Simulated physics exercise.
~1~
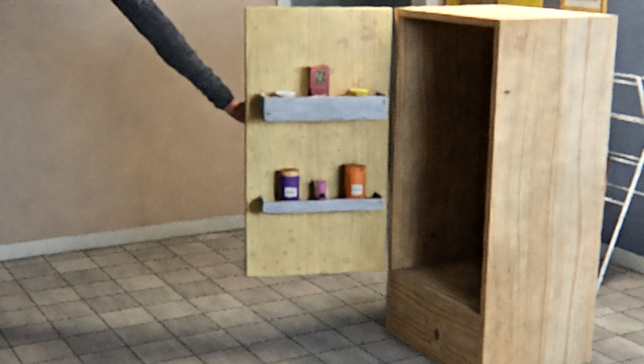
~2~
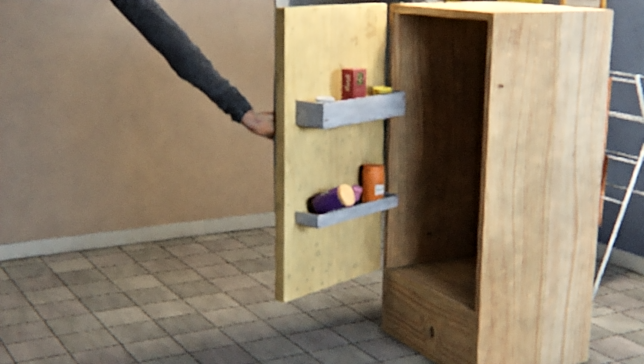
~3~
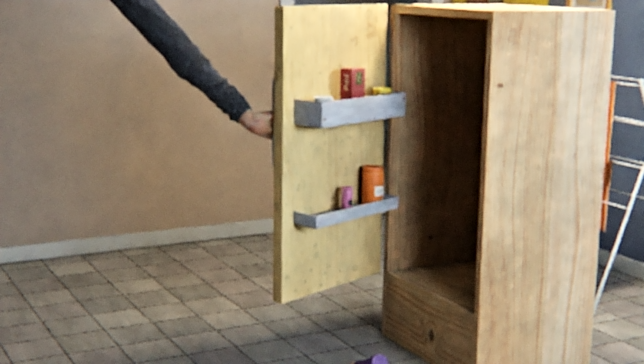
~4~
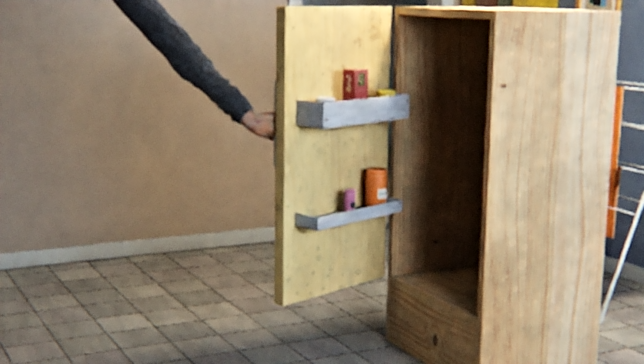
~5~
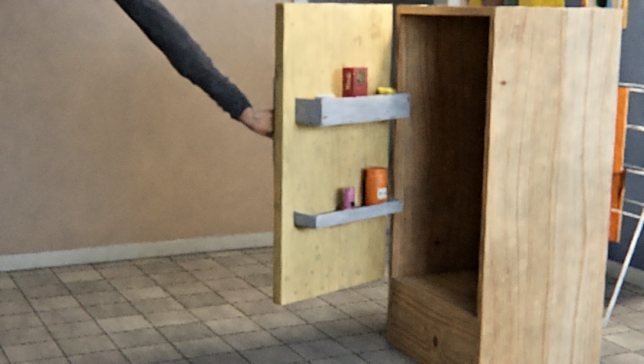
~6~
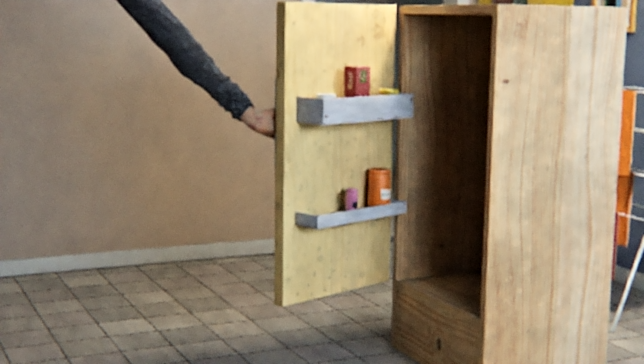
A cupboard door swings and stops in a hand, and a purple jar topples out.
